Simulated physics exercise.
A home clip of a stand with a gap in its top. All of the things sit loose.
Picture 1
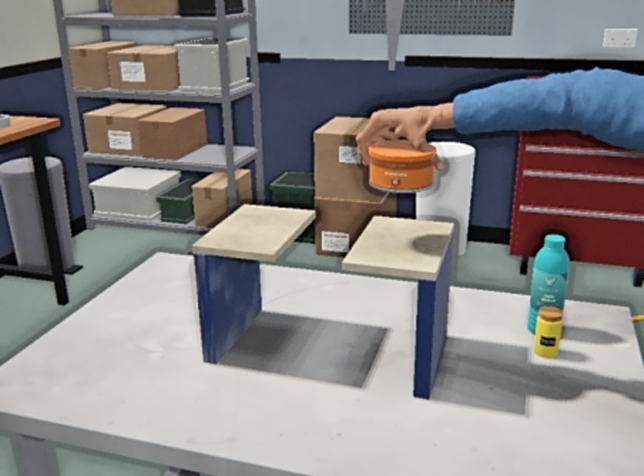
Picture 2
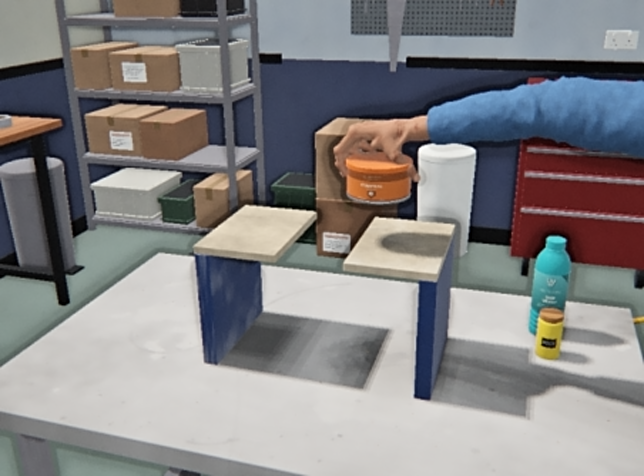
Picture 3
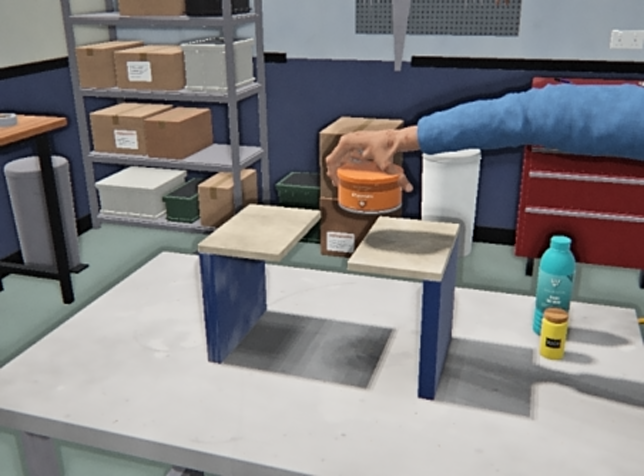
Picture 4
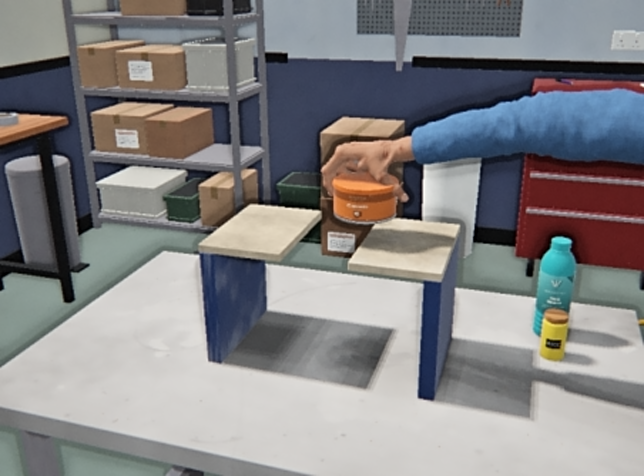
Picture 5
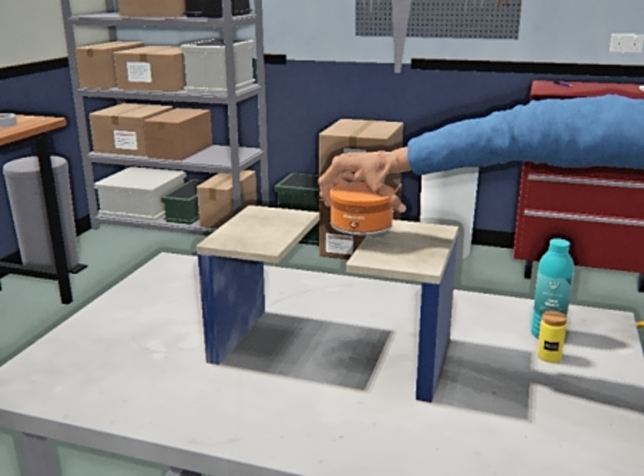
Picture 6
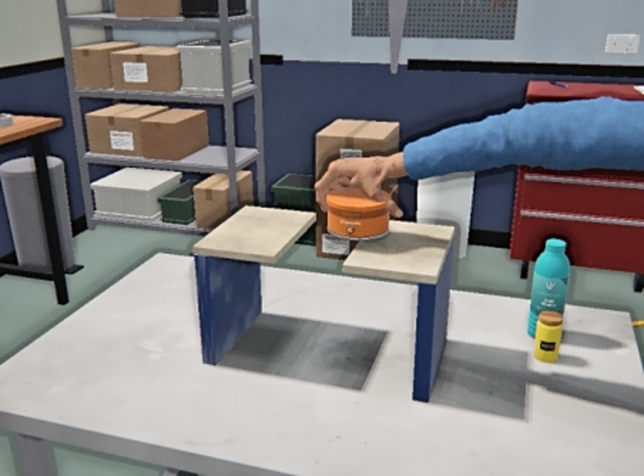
A hand in a blue sleeve carried an orange tub left and down toward a stand with a gap in its top, then held it still over the gap, beside teal and yellow containers.
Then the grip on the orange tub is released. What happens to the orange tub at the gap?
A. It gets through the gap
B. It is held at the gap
The answer is A.
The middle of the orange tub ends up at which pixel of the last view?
It finishes at around (337, 327).
Then, 0.40 s on from there, orange tub turned 66° from how it was put near (342, 237).
Then, 0.50 s on from there, orange tub on its side near (330, 289).
Then, 0.60 s on from there, orange tub on its side near (331, 320).
Then, 0.70 s on from there, orange tub on its side near (341, 325).
In the end, toppled on the stand or table, orange tub; the other 2 unmoved. At the end, from the last picture's camera, orange tub near (336, 327). The tub reaches the table.
